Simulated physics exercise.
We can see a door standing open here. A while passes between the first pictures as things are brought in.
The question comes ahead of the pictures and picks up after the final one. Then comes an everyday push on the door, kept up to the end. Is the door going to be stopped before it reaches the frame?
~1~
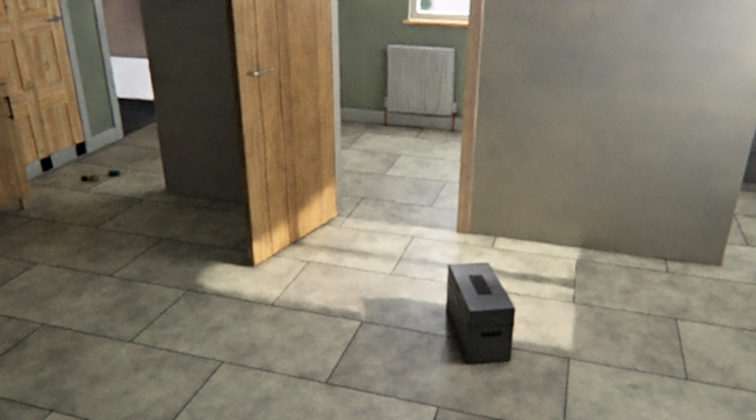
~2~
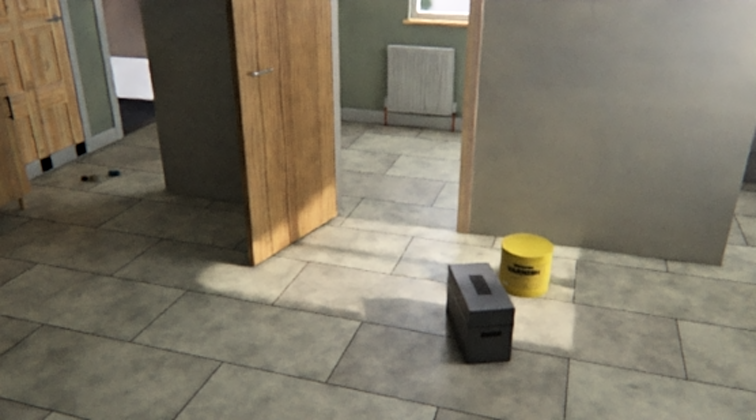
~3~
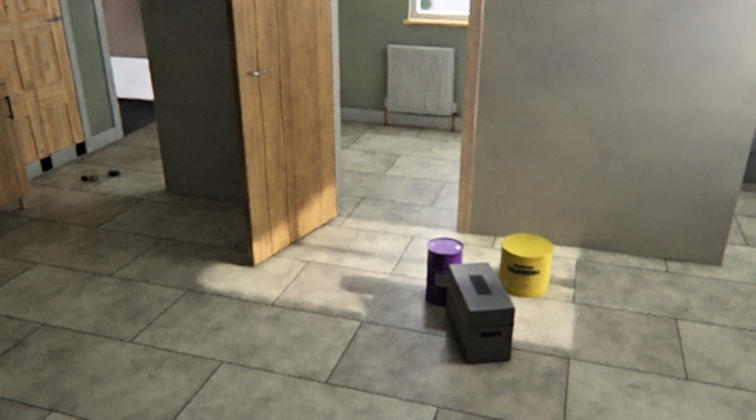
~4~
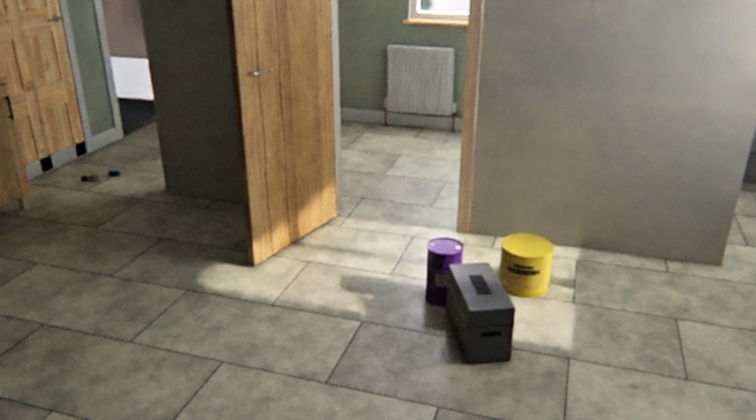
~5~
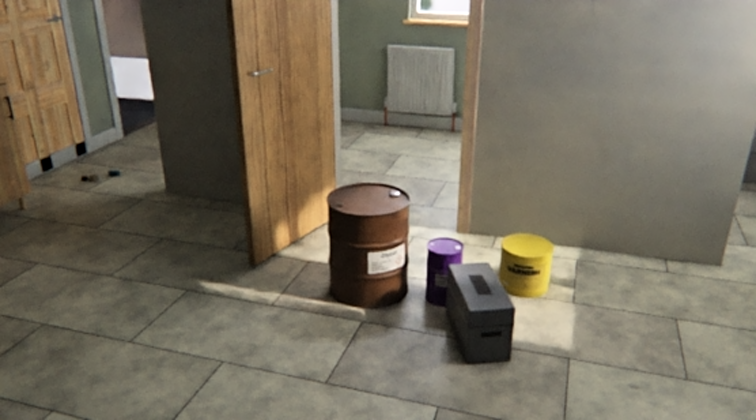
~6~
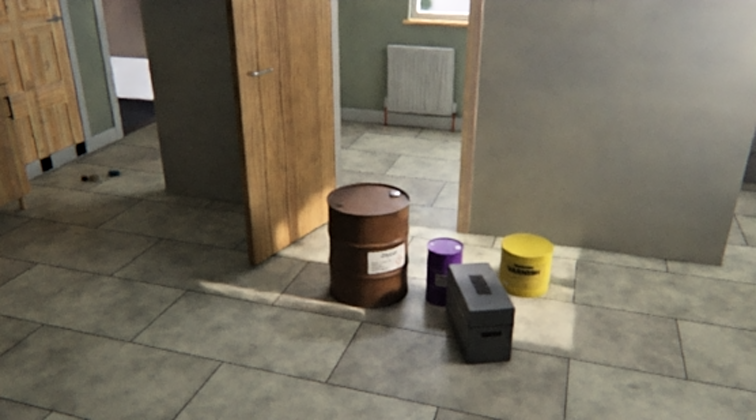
Yes, it is stopped.
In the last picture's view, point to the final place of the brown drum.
It winds up at roughly (375, 245).
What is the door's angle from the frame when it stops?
About 65°.
Then, 0.50 s on from there, open by 94°.
Then, 0.80 s on from there, open by 80°.
Then, 1.00 s on from there, open by 70°.
In the end, open by 67°; all 4 unmoved. At the end, from the last picture's camera, brown drum near (375, 245).
